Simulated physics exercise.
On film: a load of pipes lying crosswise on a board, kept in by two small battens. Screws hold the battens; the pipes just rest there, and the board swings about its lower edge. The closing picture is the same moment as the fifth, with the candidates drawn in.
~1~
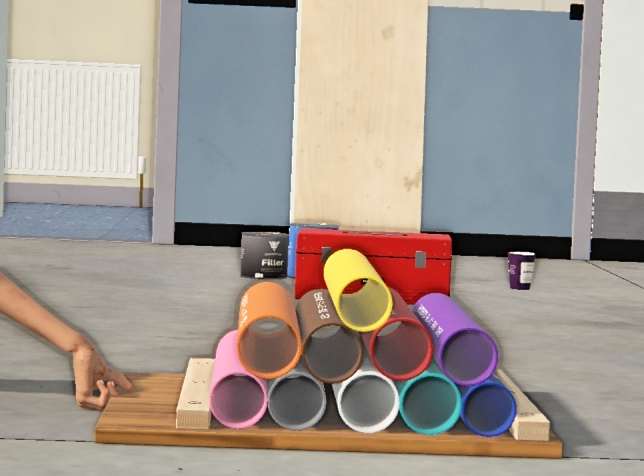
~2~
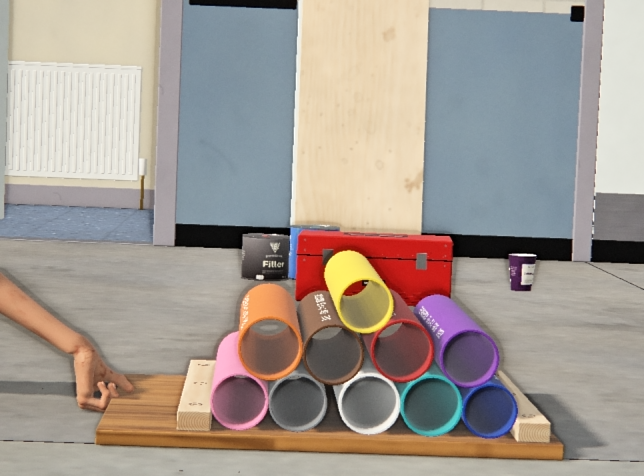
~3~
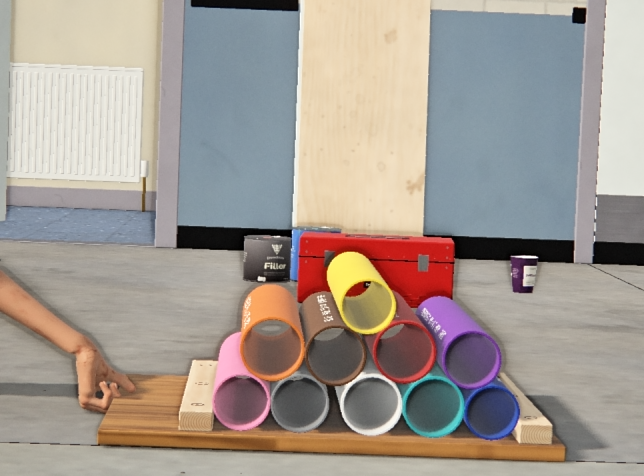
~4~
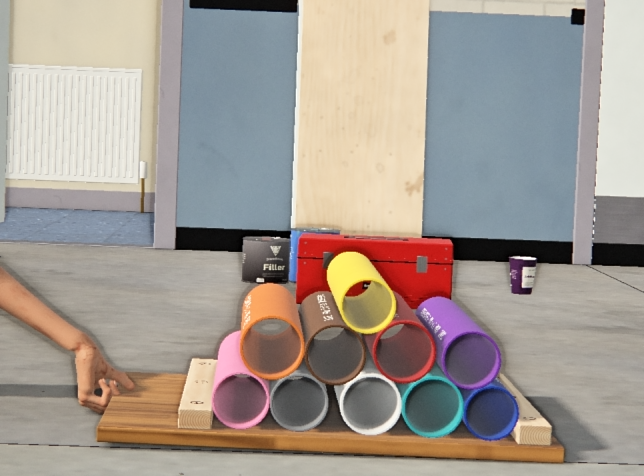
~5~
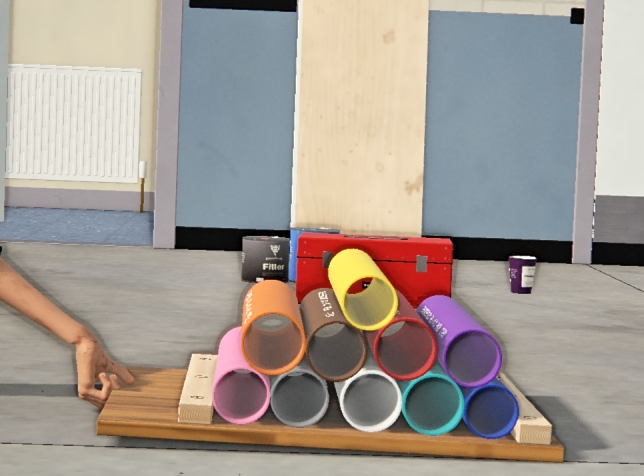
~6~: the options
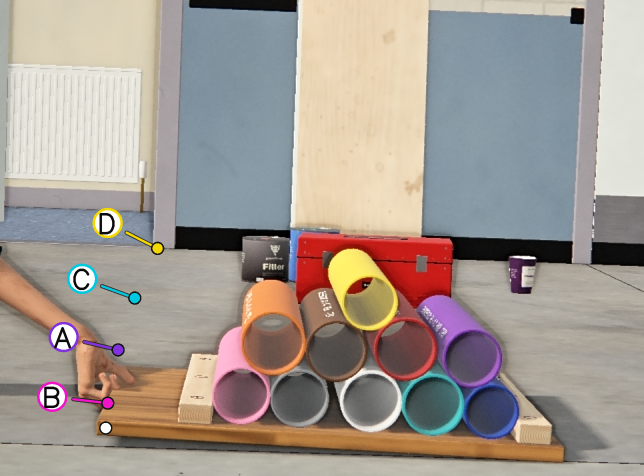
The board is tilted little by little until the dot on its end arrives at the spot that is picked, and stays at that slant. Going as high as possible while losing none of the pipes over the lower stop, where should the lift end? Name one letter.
C is the limit.
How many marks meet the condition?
Three of them.
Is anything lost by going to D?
Yes.
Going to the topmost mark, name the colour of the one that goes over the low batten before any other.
The purple one.
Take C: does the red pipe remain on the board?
The red pipe: Yes.
On the marked copy, A at (118, 350); B at (108, 403); C at (135, 298); D at (157, 248); the white dot at (106, 428).
Following C. Soon after the start, board at 13°.
Later, board at 18°.
In the end, board at 18°, none over the low batten.
As for the rest, A none over the low batten; B none over the low batten; D four over the low batten (purple, brown, red, yellow).
